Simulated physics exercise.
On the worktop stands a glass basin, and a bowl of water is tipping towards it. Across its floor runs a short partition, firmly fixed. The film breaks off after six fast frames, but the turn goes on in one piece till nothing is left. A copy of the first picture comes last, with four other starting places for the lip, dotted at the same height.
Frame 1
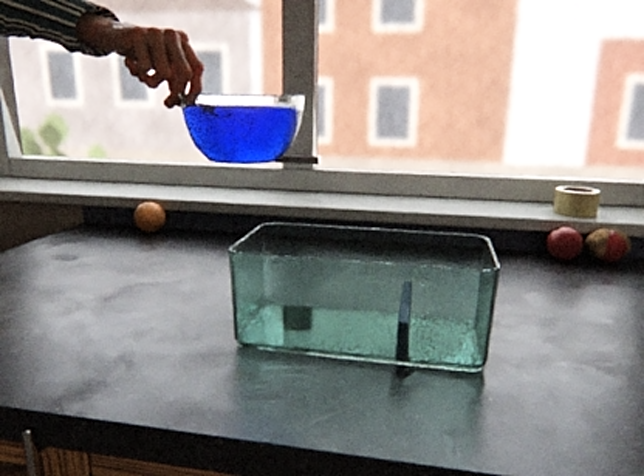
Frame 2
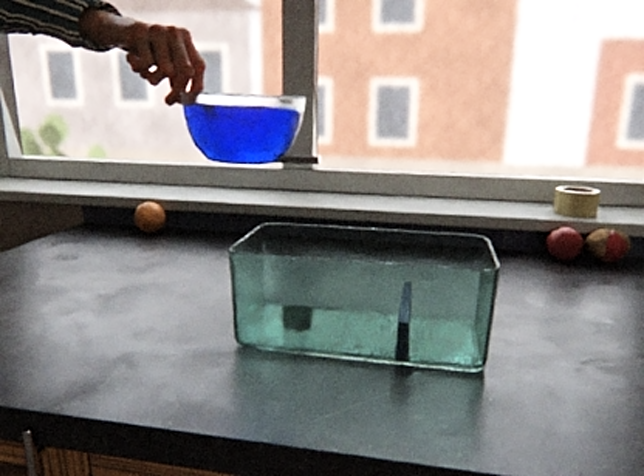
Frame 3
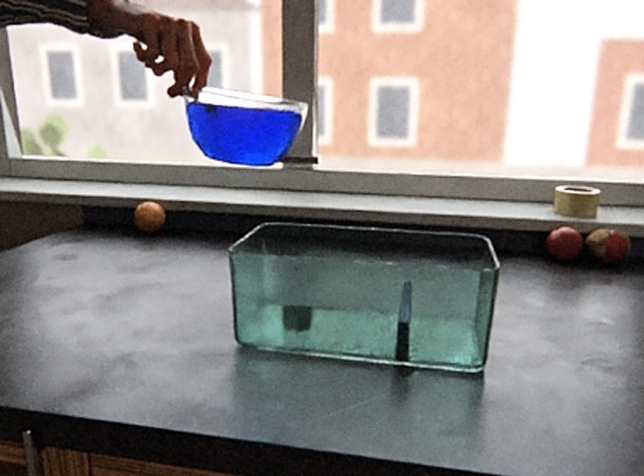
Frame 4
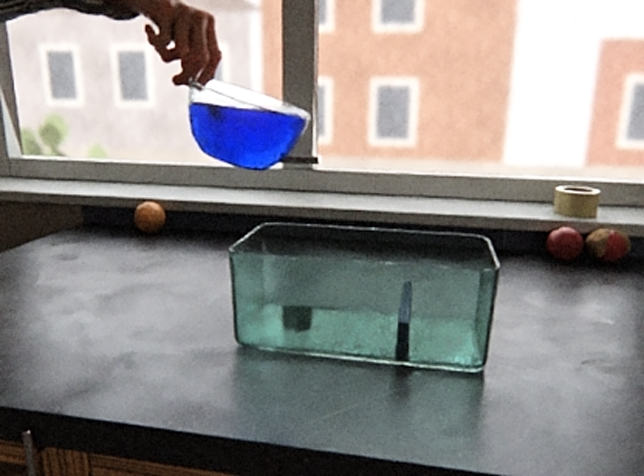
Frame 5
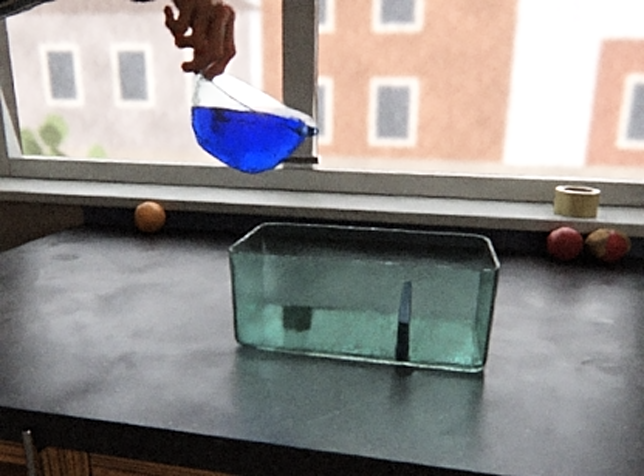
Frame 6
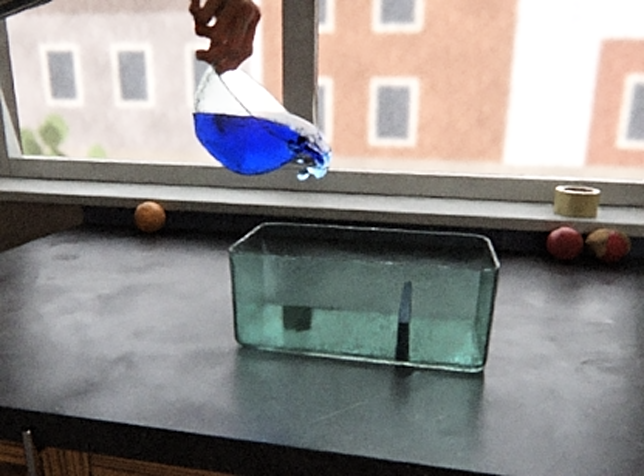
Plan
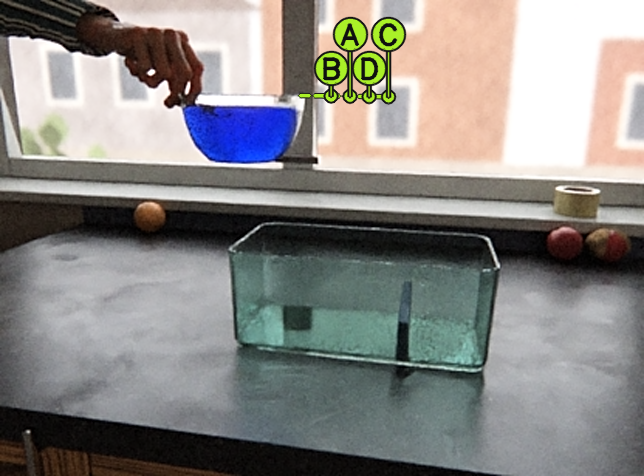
On a dark worktop by a window, a hand held a clear bowl of bright blue water above a glass basin, then tilted it steadily to the right until water began spilling over the lip.
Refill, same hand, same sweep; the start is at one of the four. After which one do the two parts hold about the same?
I would pick place D.
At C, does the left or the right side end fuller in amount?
The right side.
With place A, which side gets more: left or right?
More ends on the left.
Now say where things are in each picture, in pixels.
Upright, lip at (300, 95); basin from (236, 343) to (486, 369); top of the wall at (406, 299); nothing has left yet.
Tipped about 2°, lip at (301, 98); nothing has left yet.
Tipped about 8°, lip at (304, 104); nothing has left yet.
Tipped about 18°, lip at (307, 116); nothing has left yet.
Tipped about 30°, lip at (307, 131); water is over the lip, down to (313, 134).
Tipped about 44°, lip at (305, 147); water is over the lip, down to (308, 174).
On the marked copy, A at (350, 96); B at (331, 96); C at (388, 96); D at (369, 96).
If A is chosen, about 68 % ends left of the wall and 28 % right of it; 3 % is lost outside.
If B is chosen, about 88 % ends left of the wall and 9 % right of it; 3 % is lost outside.
If C is chosen, about 32 % ends left of the wall and 63 % right of it; 4 % is lost outside.
If D is chosen, about 51 % ends left of the wall and 46 % right of it.
